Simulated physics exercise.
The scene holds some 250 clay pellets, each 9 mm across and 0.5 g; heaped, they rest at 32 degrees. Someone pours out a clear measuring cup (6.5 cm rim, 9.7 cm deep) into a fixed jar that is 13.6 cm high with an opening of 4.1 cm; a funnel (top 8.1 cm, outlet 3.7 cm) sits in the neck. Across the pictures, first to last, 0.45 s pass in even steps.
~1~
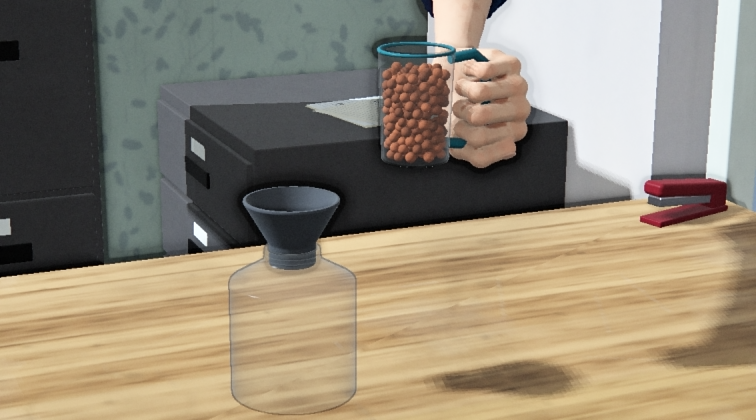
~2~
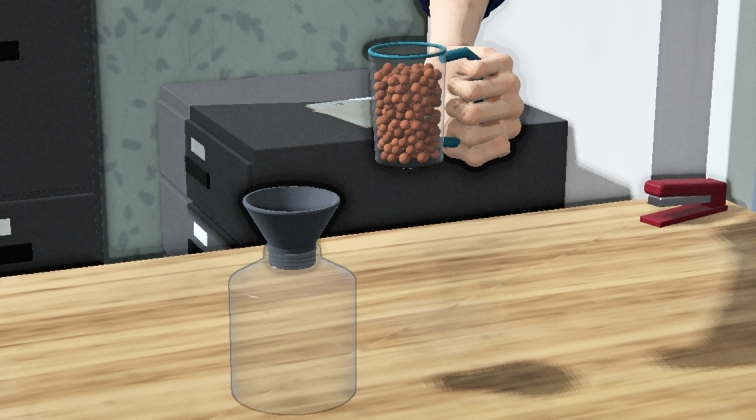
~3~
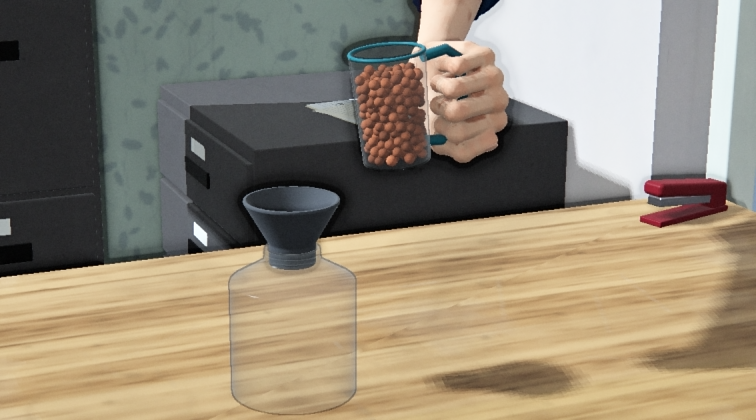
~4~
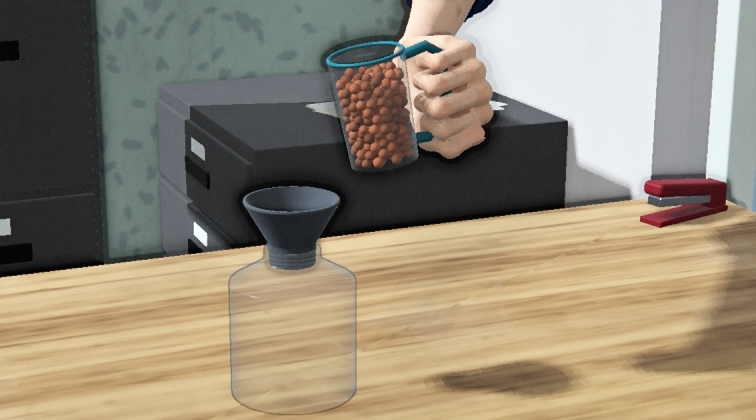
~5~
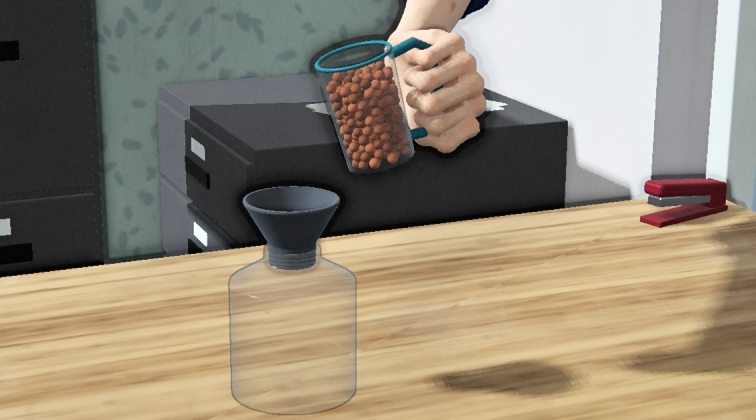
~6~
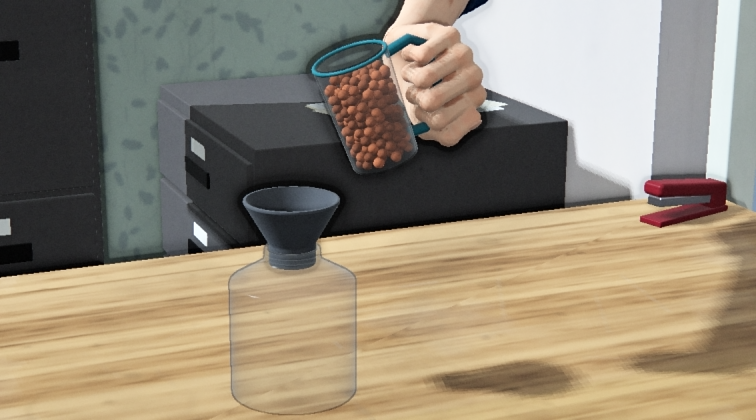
A hand holds a clear measuring cup of reddish-brown pellets above a light wooden table, seen from slightly above by a still camera. Left of centre stands an empty clear jar with a dark grey funnel in its neck, with black cabinets behind and a red stapler at right. The hand carries the teal-rimmed cup left, gradually tilting it toward the funnel, the pellets staying inside.
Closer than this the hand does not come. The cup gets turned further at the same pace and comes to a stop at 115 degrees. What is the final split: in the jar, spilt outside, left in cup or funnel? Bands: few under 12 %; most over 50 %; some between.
Jar: The larger part. Spilt outside: Very few. Left in cup or funnel: Very few.
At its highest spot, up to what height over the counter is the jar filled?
I'd estimate around 4.0 centimetres.
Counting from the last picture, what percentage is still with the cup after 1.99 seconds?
It should be near 40 per cent.
Then, 0.83 s after the last picture, tilt 65 degrees; the cup holds 100 %, the jar 0 %.
Then, 1.38 s after the last picture, tilt 94 degrees; the cup holds 100 %, the jar 0 %.
Then, 1.99 s after the last picture, tilt 115 degrees; the cup holds 40 %, the jar 45 %.
In the end, jar 100 %, spilt 0 %, still above 0 %.
